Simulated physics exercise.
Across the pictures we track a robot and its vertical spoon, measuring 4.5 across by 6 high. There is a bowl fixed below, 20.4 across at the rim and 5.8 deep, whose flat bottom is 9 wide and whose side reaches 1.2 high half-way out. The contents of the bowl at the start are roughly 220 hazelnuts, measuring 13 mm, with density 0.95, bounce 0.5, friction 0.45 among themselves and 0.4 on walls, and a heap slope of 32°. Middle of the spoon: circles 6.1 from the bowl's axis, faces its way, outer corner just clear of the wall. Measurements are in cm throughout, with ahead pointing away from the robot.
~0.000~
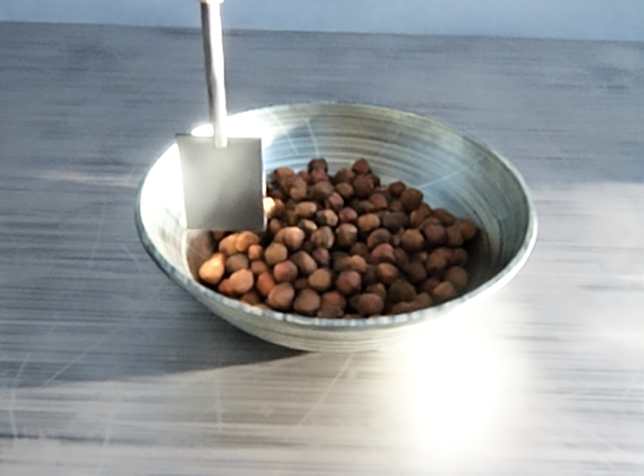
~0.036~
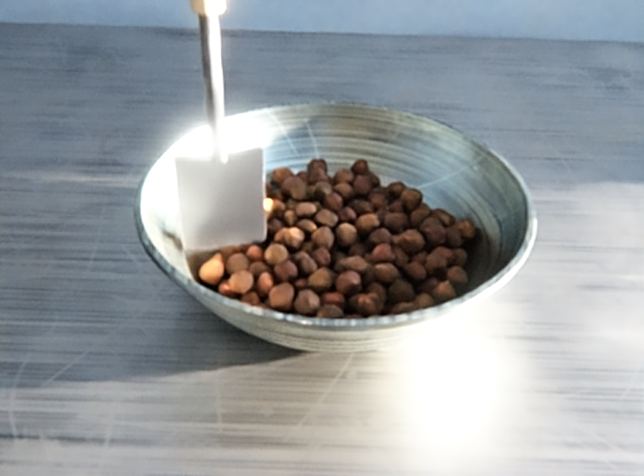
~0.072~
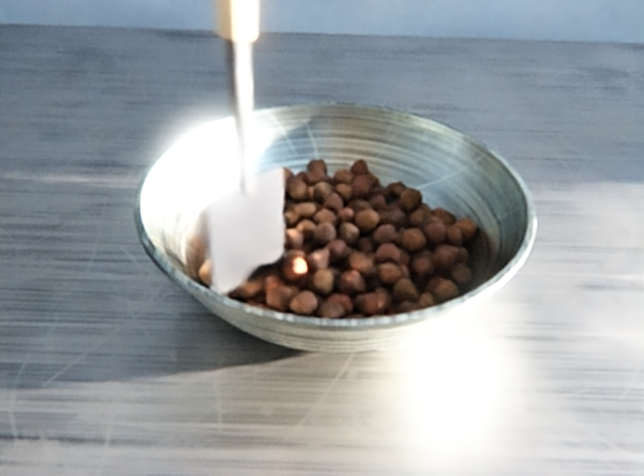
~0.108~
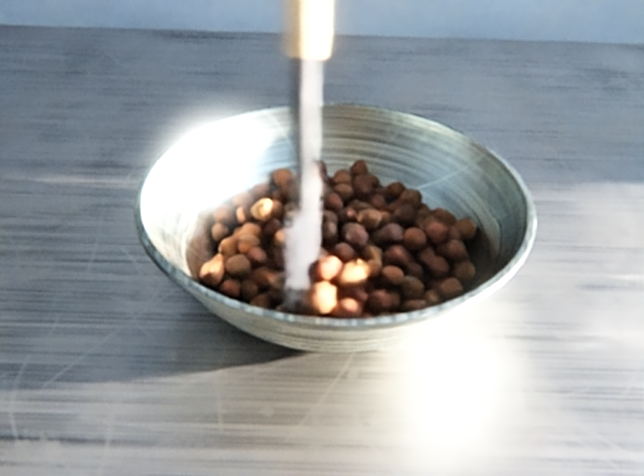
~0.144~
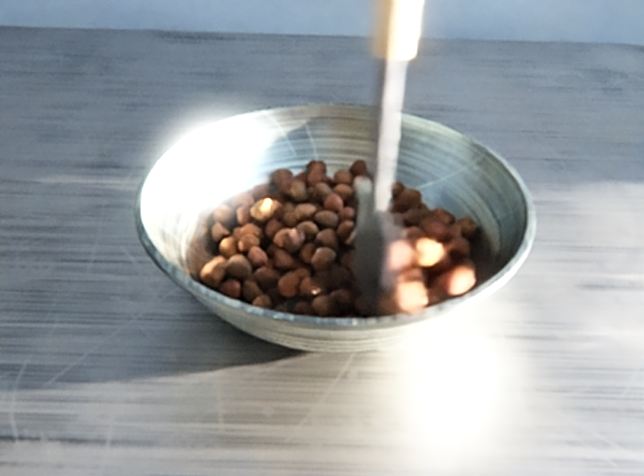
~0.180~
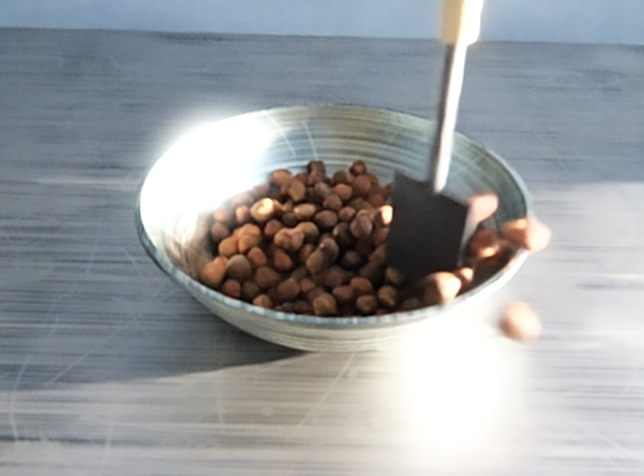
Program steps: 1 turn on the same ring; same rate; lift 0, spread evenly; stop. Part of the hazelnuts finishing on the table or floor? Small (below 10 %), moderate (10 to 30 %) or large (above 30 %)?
Moderate.
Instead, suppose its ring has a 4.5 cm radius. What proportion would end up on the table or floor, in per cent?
It would come to about 20 per cent.
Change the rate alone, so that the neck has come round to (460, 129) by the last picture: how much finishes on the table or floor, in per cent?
Something like 20 percent, roughly.
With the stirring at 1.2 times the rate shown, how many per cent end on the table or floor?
That gives about 25 percent.
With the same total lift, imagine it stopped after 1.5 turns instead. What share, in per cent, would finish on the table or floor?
Close to 25 in a hundred.
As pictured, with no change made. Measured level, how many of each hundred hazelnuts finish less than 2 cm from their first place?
Around 45 in a hundred, roughly.
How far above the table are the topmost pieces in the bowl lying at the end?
About 4.5 cm.
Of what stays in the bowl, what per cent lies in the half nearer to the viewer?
About 55 %.
After 0.27 s, 220° round, highest piece 9 above the table; 208 in the bowl, 7 in flight or on the tool.
After 0.37 s, 302° round, highest piece 10 above the table; 193 in the bowl, 6 on the table or floor, 16 in flight or on the tool.
After 0.62 s, 0° round, highest piece 5 above the table; 176 in the bowl, 39 on the table or floor.
After 1.32 s, 0° round, highest piece 5 above the table; 176 in the bowl, 39 on the table or floor.
At rest, 176 in the bowl, 39 on the table or floor. That is 18 % on the table or floor.
